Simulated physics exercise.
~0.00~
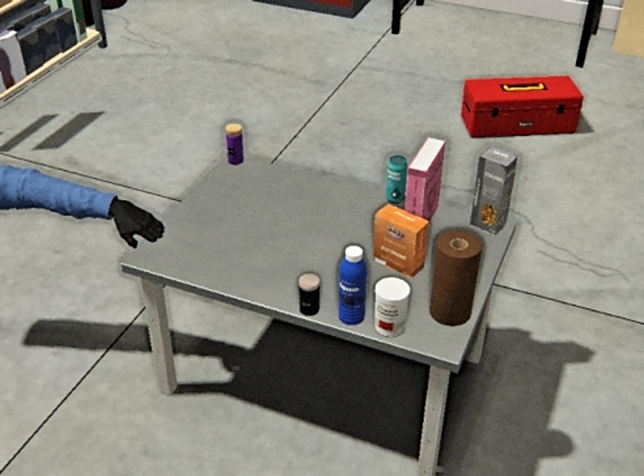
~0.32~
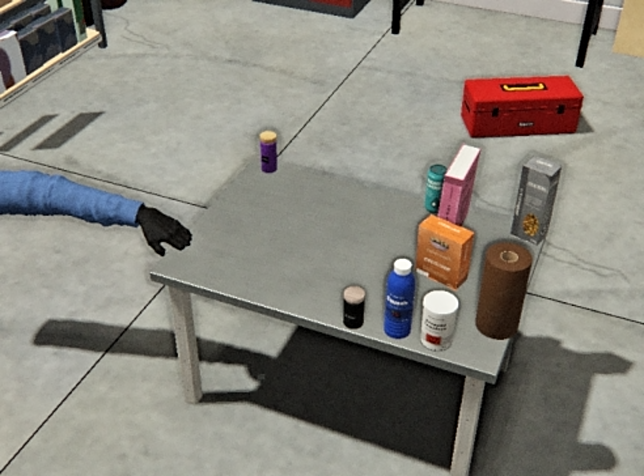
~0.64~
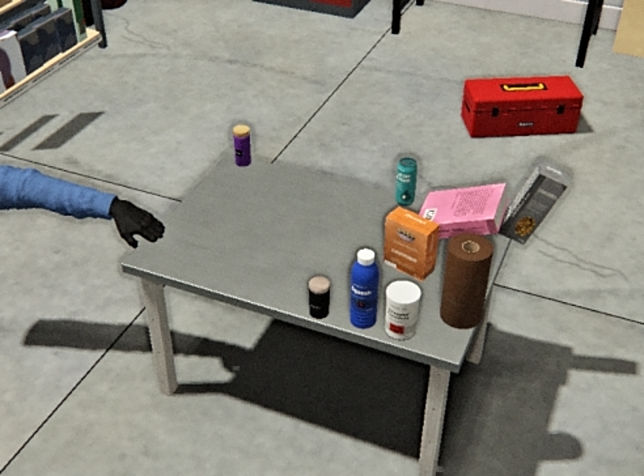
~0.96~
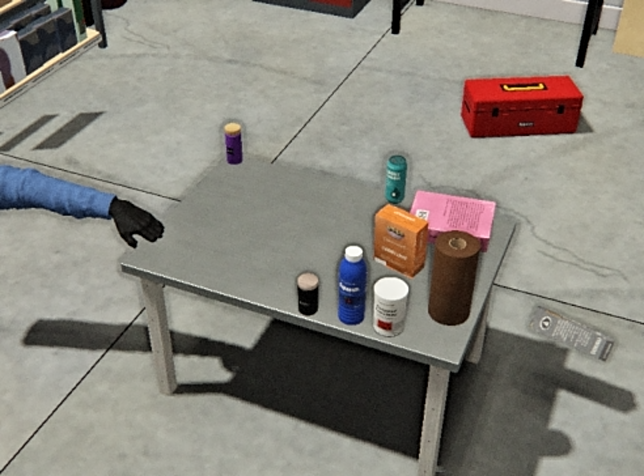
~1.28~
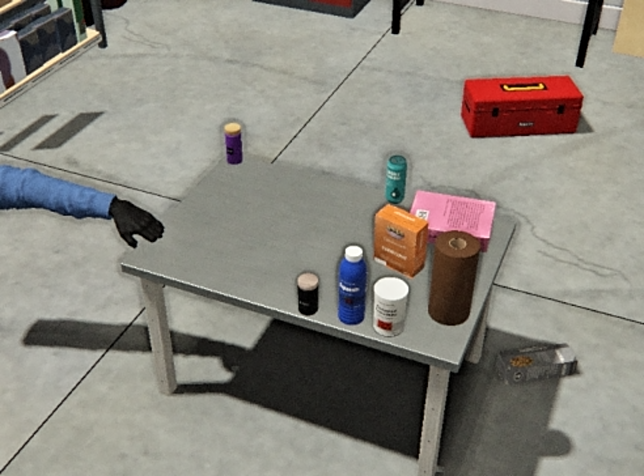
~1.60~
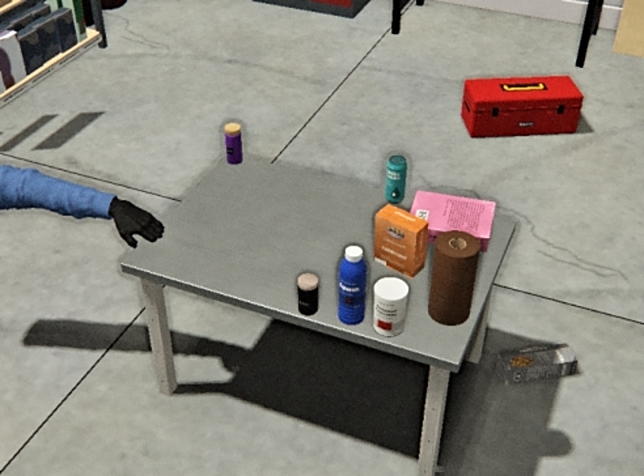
A grey table stands on a concrete floor, seen from above at an angle, with a blue-sleeved, black-gloved hand at its left edge and a red toolbox behind. A purple shaker sits at the far left; a turquoise can, pink book, grey carton, orange packet, brown roll, white tin, blue bottle and black shaker crowd the right. The table slides a little right with the hand, then jerks back left. The pink book topples flat and the grey carton tips over the right edge. The carton lands on the floor and comes to rest beside the table, while the others stay upright.
